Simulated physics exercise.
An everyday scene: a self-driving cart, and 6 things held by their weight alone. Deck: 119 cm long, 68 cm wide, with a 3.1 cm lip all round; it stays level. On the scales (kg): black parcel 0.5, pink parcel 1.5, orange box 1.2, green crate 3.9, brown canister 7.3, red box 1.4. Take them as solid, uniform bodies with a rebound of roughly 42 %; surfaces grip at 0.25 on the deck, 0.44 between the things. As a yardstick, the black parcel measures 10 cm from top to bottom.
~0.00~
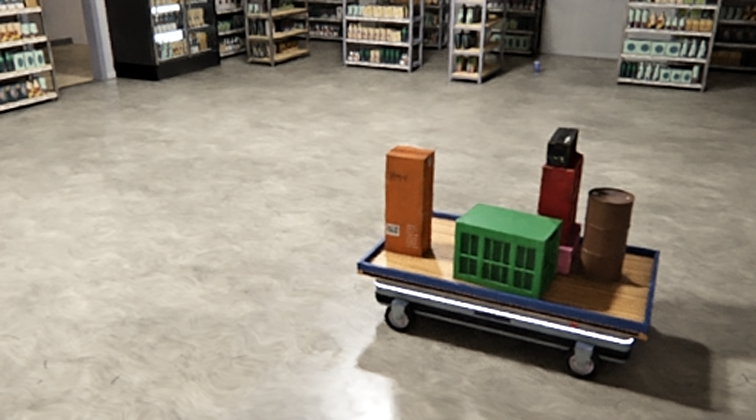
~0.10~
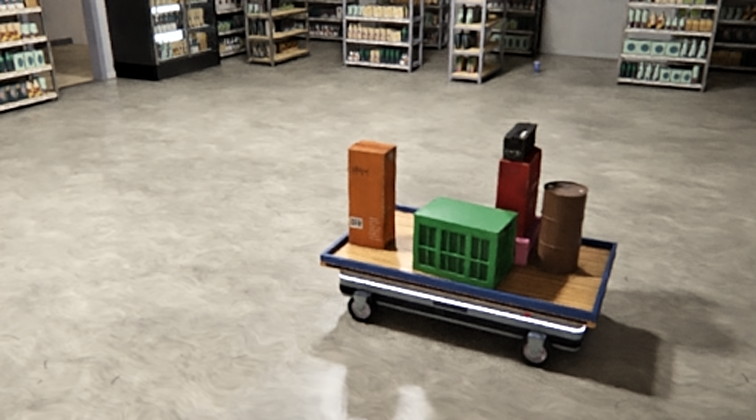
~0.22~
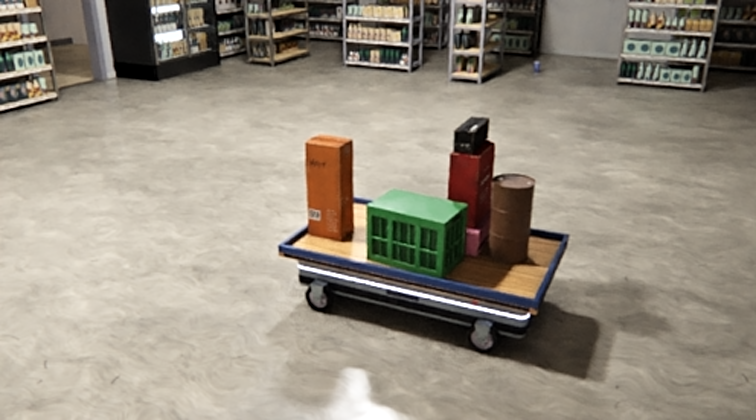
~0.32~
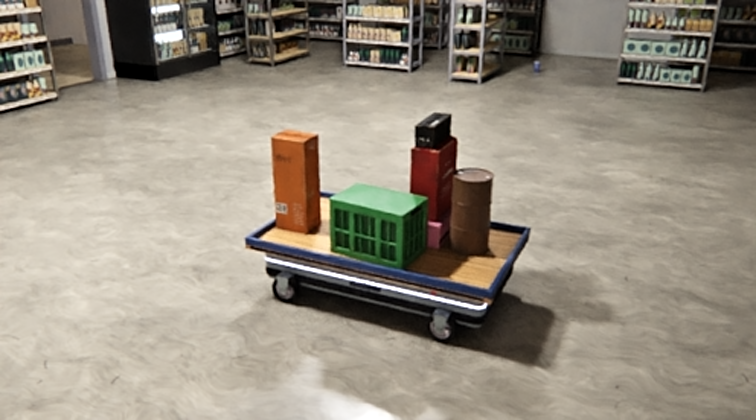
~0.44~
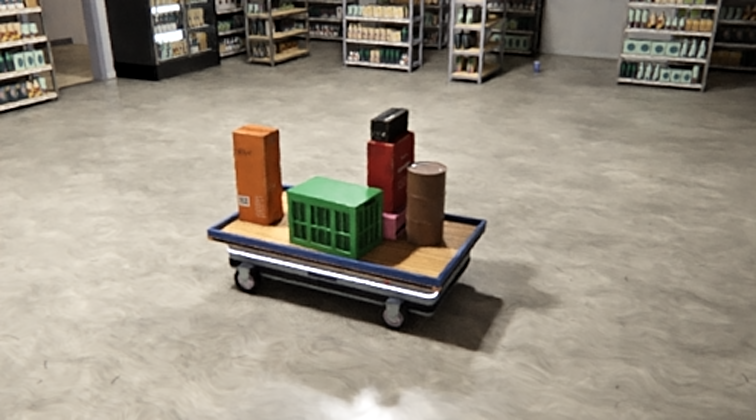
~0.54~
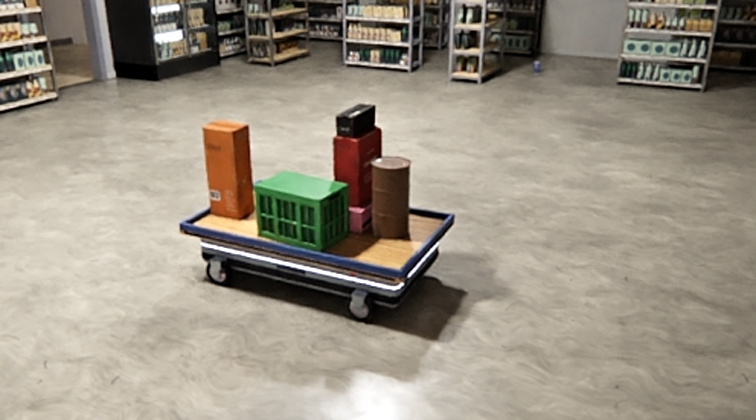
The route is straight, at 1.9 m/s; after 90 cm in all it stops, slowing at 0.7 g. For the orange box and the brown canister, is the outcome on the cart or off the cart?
The orange box ends off the deck, the brown canister is still aboard.
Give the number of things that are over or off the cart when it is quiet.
3 of them.
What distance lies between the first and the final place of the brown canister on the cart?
Some 48 cm.
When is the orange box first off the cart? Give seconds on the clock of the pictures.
At about 0.8 s.
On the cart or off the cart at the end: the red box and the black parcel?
The red box finishes off the cart; the black parcel finishes off the cart.
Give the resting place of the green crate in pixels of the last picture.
Around (239, 199).
After 0.74 s, cart 116 cm along; orange box leaning 20° near (193, 161); brown canister slid 16 cm near (338, 188); black parcel slid 17 cm.
After 1.04 s, cart 116 cm along, stopped; orange box now off the cart; brown canister slid 42 cm near (294, 181); black parcel slid 47 cm.
After 1.54 s, cart 116 cm along, stopped; brown canister slid 47 cm near (286, 179); black parcel leaning 36°; red box leaning 36°.
After 2.04 s, cart 116 cm along, stopped; black parcel and red box now off the cart; brown canister slid 47 cm near (286, 179); pink parcel slid 46 cm.
At rest (2.7 s), off the cart, black parcel, orange box and red box; not toppled but over 10 cm from the start, pink parcel, green crate and brown canister. In the last view, orange box near (210, 204), brown canister near (286, 179).
